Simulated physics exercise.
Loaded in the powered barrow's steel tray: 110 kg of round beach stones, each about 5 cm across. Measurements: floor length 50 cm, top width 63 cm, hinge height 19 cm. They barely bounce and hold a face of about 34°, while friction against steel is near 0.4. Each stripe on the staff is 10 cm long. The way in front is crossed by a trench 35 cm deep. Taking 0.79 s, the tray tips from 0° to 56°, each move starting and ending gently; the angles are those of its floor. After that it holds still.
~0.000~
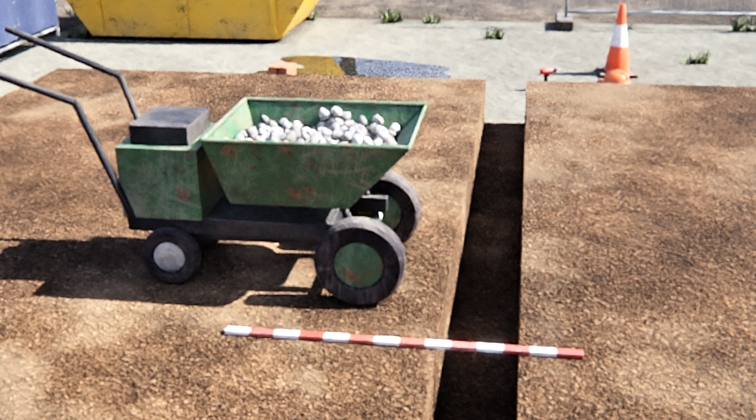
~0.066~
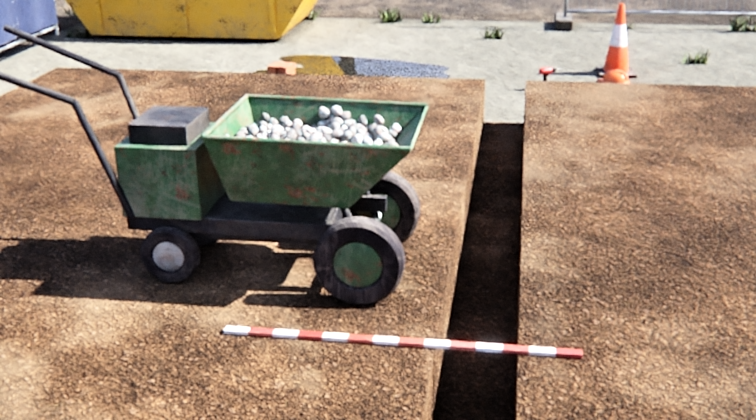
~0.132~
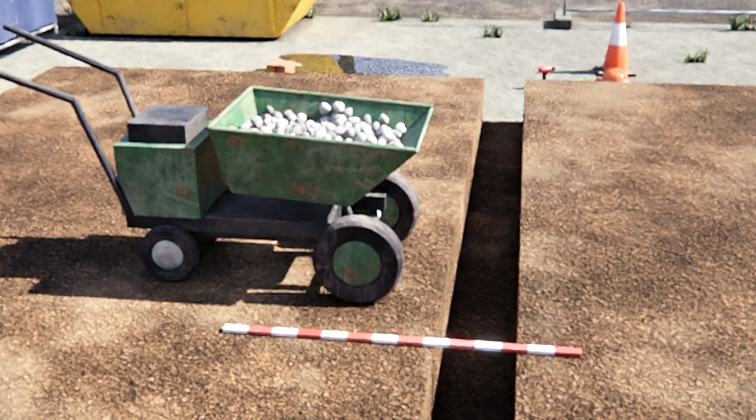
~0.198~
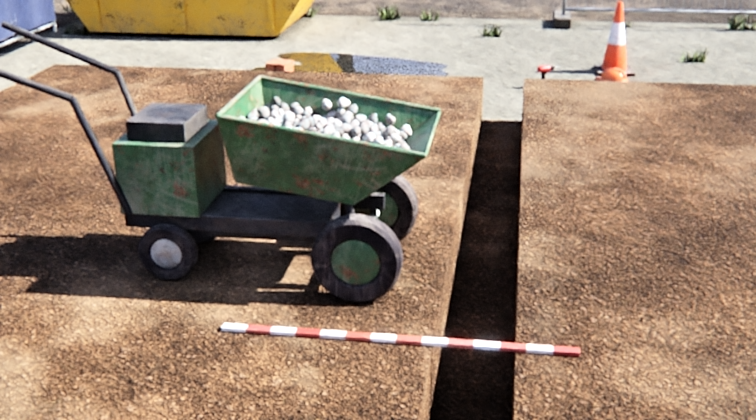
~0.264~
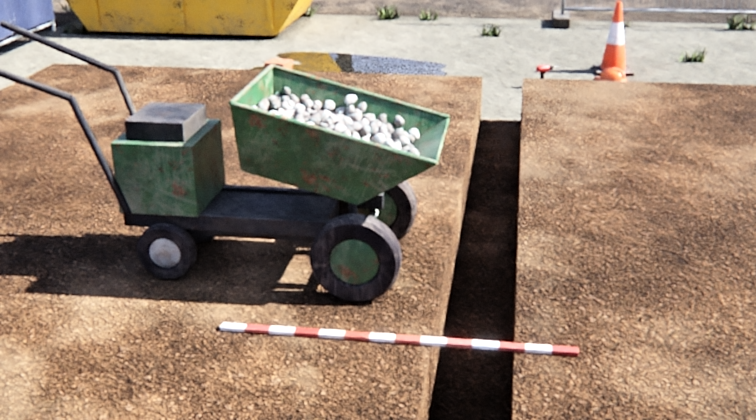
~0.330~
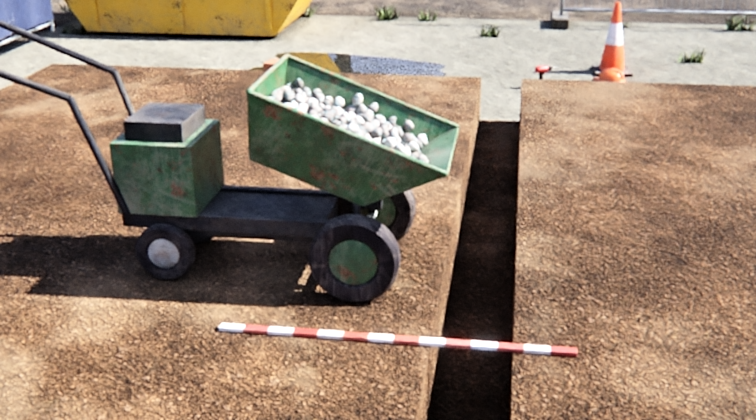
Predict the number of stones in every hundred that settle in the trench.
Close to 35 in a hundred.
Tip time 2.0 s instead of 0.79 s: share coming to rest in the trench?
Close to 45 percent, then.
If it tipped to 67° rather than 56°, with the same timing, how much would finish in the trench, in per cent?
Some 25 in a hundred, I'd say.
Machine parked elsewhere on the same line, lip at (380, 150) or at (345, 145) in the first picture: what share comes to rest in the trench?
Roughly 55 percent for the first, and 80 percent for the second.
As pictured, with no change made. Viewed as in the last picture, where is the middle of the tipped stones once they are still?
Roughly (540, 277), I'd say.
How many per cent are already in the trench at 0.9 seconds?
5 per cent, give or take.
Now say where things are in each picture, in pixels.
In the first frame, the tray is at 0°, its lip at (409, 149); the top of the load is at (338, 126).
In the second frame, the tray is at 1°, its lip at (411, 149); the top of the load is at (323, 125); the stones move at 0.2 m/s on average.
In the third frame, lip at (417, 151), floor tilted 4°, highest stones at (303, 119); the stones move at 0.5 m/s on average.
In the fourth frame, the tray is at 9°, its lip at (426, 156); the top of the load is at (288, 110); the stones move at 0.6 m/s on average.
In the fifth frame, lip at (436, 164), floor tilted 15°, highest stones at (279, 104); the stones move at 0.8 m/s on average.
In the sixth frame, lip at (447, 175), floor tilted 21°, highest stones at (290, 94); the stones move at 0.9 m/s on average.
After 0.6 s the floor is at 47°; 100 % in the tray; the foremost stones are at (459, 194).
After 0.9 s the floor is at 56°; 90 % in the tray, 6 % in the trench, 4 % past the trench; the foremost stones are at (533, 249).
After 1.2 s the floor is at 56°; 50 % in the tray, 6 % in the trench, 44 % past the trench; the foremost stones are at (652, 294).
After 3.2 s the floor is at 56°; 12 % in the tray, 35 % in the trench, 53 % past the trench; the foremost stones are past the picture's edge.
